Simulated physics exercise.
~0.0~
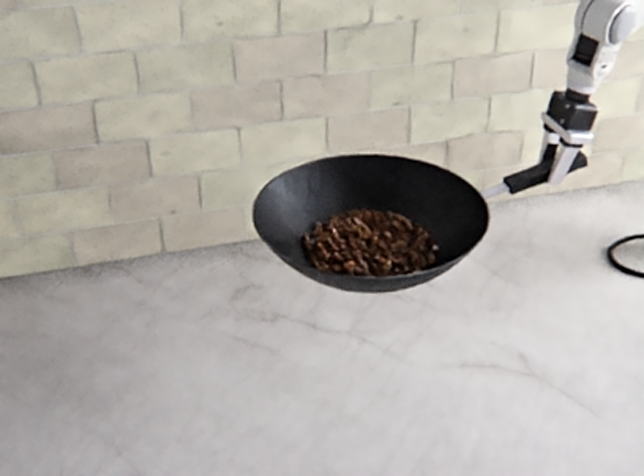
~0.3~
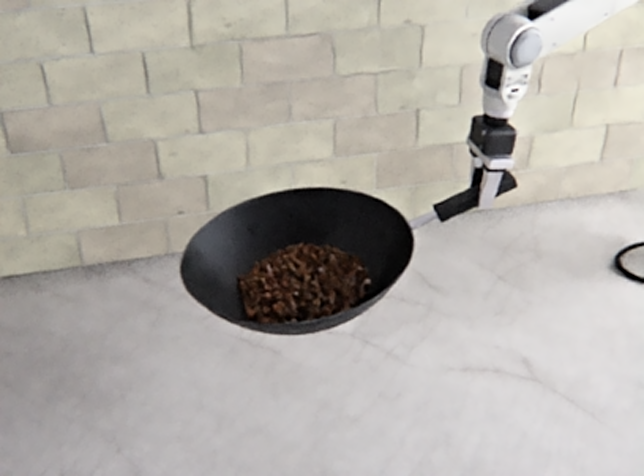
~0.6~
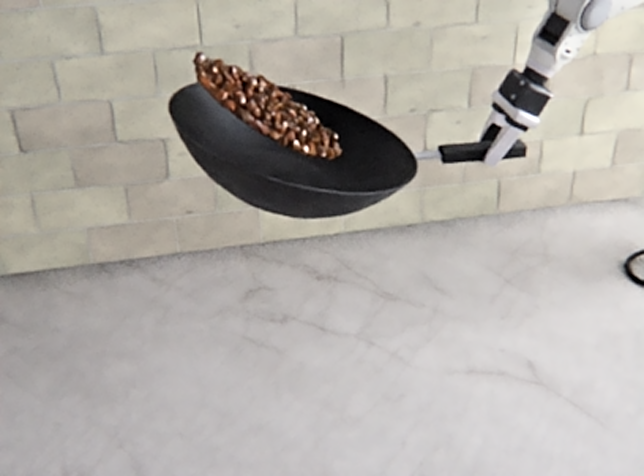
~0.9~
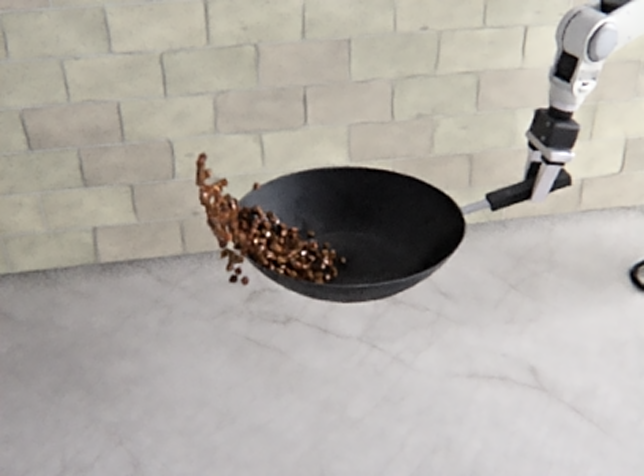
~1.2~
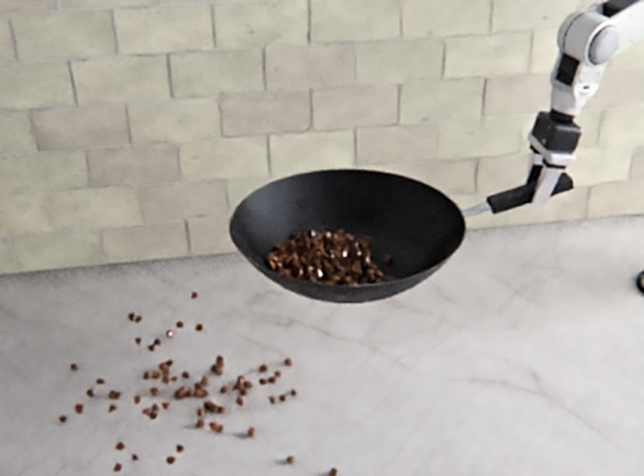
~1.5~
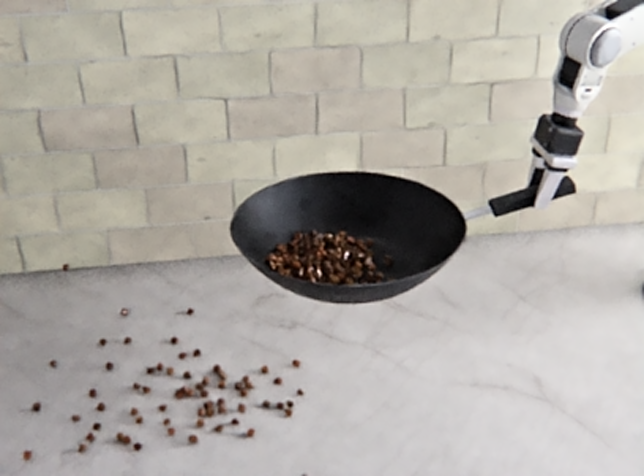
On a pale marbled counter before a tiled wall, a robot arm moved a black wok of brown pellets left, jerked it up, tilting it, then lowered it level, spilling some over the left rim; they scattered across the counter while many stayed inside.
